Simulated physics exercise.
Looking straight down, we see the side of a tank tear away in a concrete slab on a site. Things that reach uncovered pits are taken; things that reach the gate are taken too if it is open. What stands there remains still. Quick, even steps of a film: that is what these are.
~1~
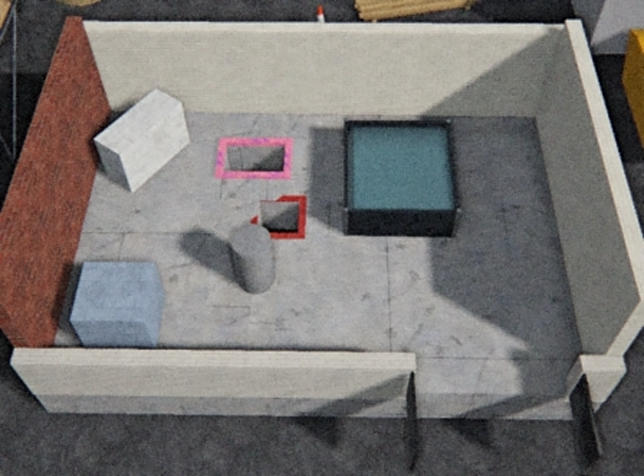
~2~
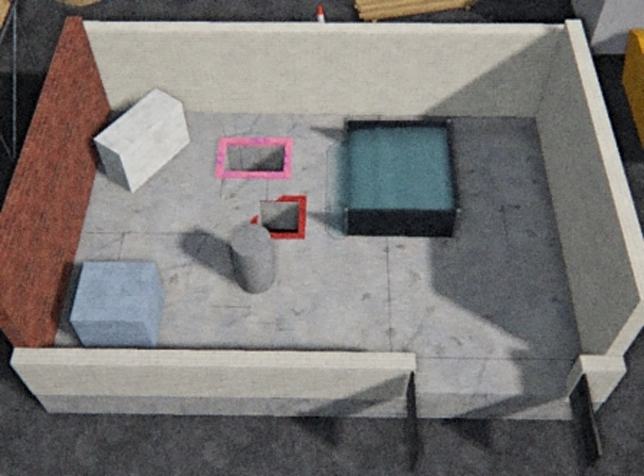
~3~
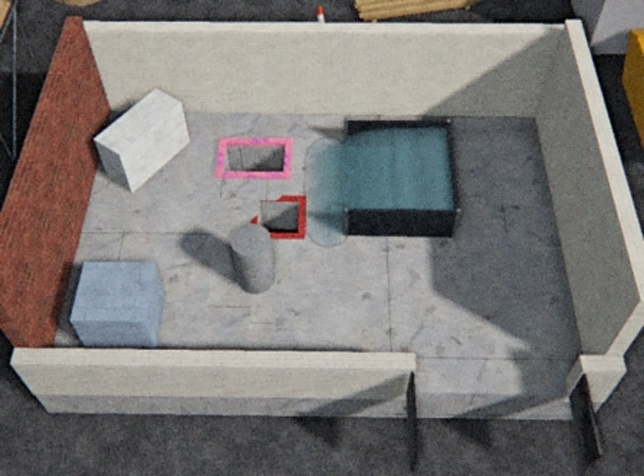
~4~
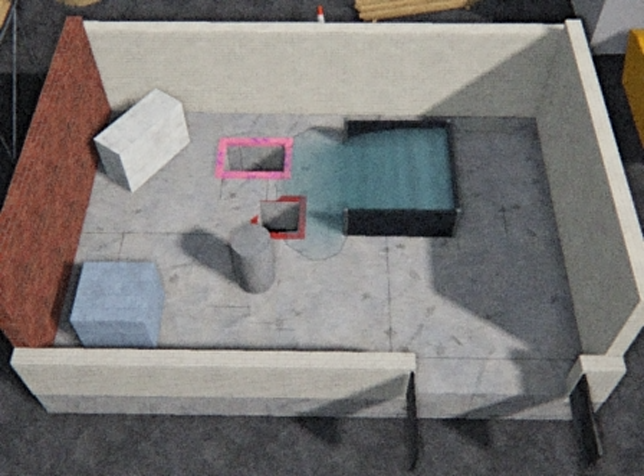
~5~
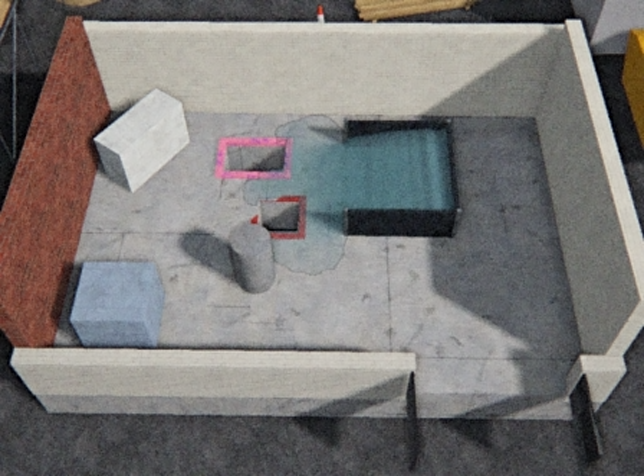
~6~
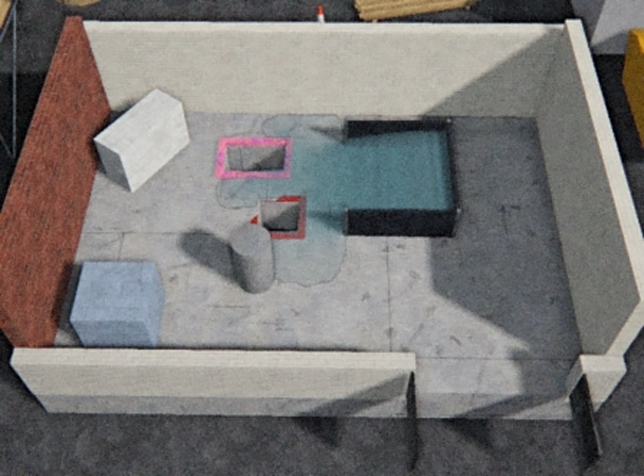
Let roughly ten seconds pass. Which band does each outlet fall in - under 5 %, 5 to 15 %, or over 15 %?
In order: The gate will not reach five per cent; the pink pit will not stay within fifteen per cent; the red pit will not stay within fifteen per cent.
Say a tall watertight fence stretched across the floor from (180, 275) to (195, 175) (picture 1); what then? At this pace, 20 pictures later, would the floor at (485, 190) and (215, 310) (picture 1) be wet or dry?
Spared, then swamped.
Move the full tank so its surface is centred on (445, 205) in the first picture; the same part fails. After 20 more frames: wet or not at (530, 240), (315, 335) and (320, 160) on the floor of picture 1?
Spot 1 unwetted, spot 2 wetted, and spot 3 wetted.
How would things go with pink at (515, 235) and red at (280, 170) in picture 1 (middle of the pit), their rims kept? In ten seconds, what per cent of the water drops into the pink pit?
Share for the pink pit: 0 percent.
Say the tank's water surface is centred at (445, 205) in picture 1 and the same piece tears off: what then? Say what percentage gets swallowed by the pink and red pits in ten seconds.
Ten seconds on: Pink pit 6 percent, red pit 35 percent.
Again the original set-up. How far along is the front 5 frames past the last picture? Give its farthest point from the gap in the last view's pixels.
Point: (111, 200) in the last picture's pixels.
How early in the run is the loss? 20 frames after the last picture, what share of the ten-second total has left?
Result, approximate: 80 per cent.
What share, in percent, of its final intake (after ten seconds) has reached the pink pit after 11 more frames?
Roughly 75 percent.
A moment on, water covers 20 % of the floor; the gate 0 %, the pink pit 7 %, the red pit 12 %.
Next, water covers 35 % of the floor; the gate 0 %, the pink pit 13 %, the red pit 20 %.
Then, water covers 40 % of the floor; the gate 0 %, the pink pit 16 %, the red pit 26 %.
Later, water covers 55 % of the floor; the gate 0 %, the pink pit 17 %, the red pit 32 %.
In the end, water covers 75 % of the floor; the gate 1 %, the pink pit 17 %, the red pit 36 %.
